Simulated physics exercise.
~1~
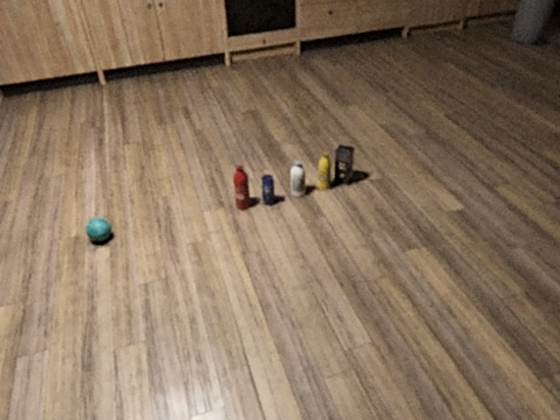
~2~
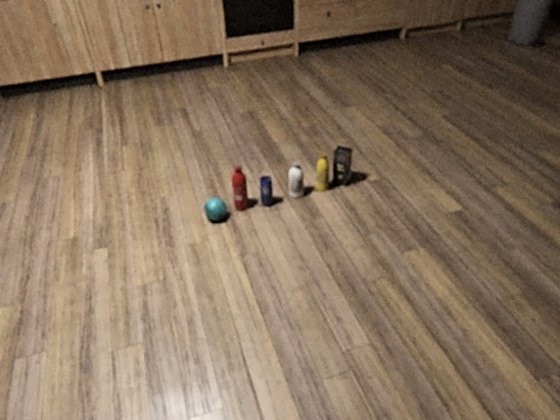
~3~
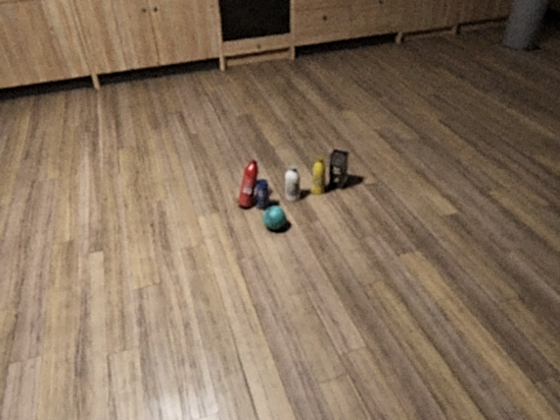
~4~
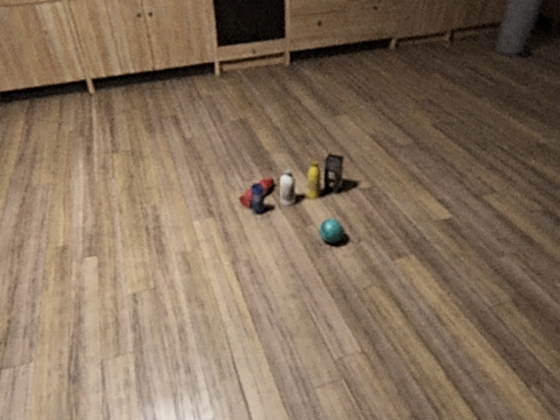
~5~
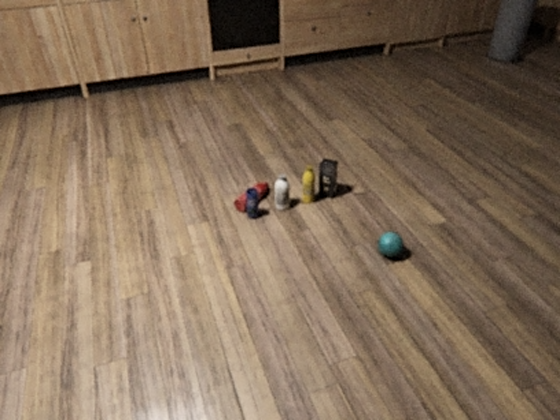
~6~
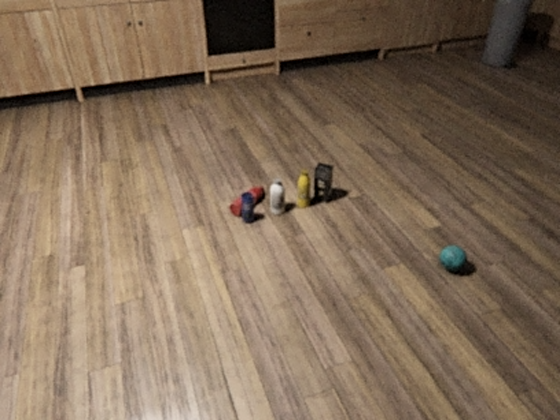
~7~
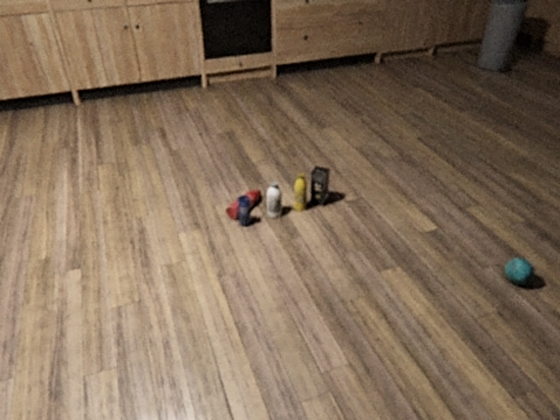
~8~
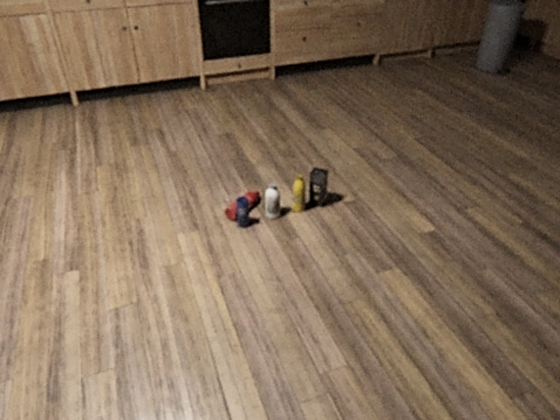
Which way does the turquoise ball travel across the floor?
It rolls to the right, passing in front of the standing items until it is out of view.
